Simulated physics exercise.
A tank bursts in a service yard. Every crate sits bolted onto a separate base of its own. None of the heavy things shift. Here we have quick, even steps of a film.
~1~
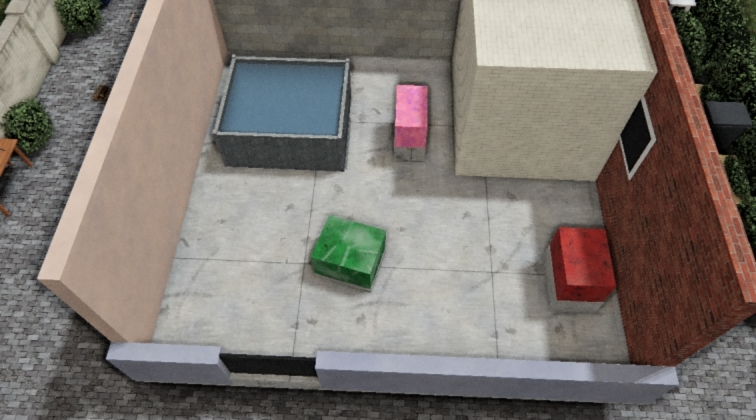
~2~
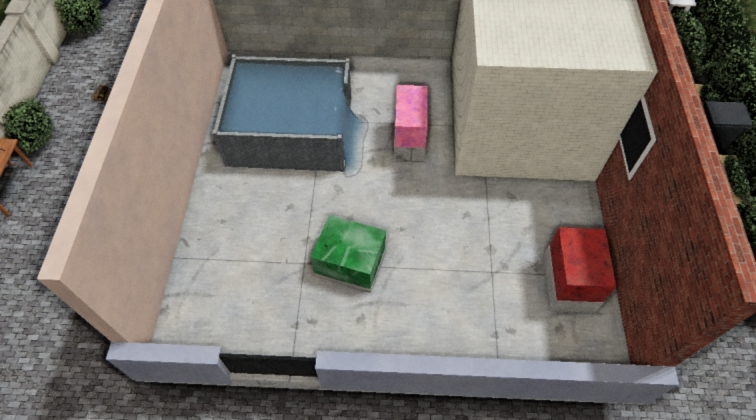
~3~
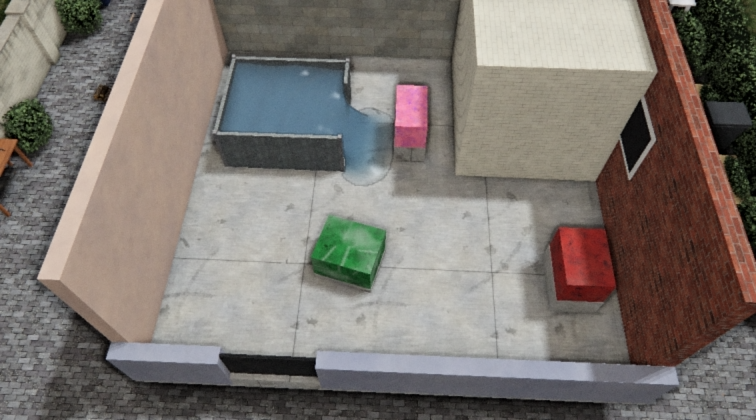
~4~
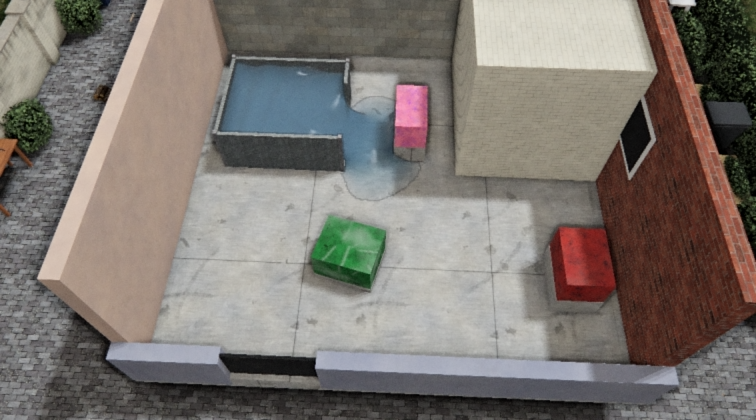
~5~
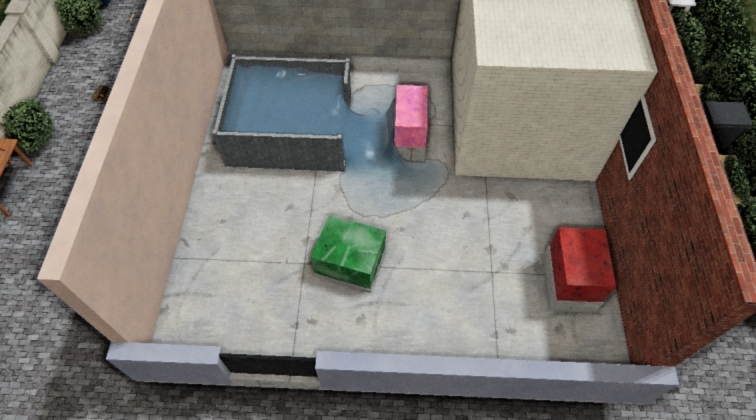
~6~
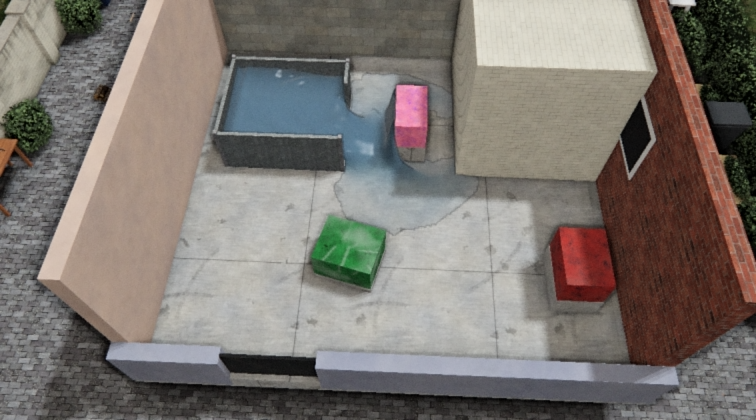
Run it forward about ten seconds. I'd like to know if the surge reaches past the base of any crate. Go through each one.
Result: Green crate: A wet one; pink crate: A wet one; red crate: A dry one.
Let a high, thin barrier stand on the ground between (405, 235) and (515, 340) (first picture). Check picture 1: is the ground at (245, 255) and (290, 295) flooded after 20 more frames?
Untouched, untouched.
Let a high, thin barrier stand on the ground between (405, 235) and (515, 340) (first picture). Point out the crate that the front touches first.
The pink one gets it first.
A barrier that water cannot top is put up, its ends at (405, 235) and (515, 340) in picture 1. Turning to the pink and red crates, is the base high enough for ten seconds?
Well, the pink crate is inundated and the red crate stays untouched then.
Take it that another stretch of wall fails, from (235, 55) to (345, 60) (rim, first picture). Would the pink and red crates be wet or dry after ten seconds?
Log: Pink crate stays clear; red crate stays clear.
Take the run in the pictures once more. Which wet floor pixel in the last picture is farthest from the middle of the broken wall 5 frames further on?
I'd put it around (595, 238).
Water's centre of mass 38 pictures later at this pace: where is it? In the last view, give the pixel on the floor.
My reading is close to (401, 193).
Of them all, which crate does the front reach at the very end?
I'd pick the one in red.
A moment on, water covers 35 % of the floor; the green crate water round its plinth, the pink crate water round its plinth, the red crate water round its plinth.
Next, water covers 55 % of the floor; the green crate water round its plinth, the pink crate water round its plinth, the red crate water round its plinth.
Then, water covers 70 % of the floor; the green crate water round its plinth, the pink crate water round its plinth, the red crate water round its plinth.
Later, water covers 90 % of the floor; the green crate water round its plinth, the pink crate water round its plinth, the red crate water round its plinth.
In the end, water covers 100 % of the floor; the green crate was topped, the pink crate was topped, the red crate stayed above the water.
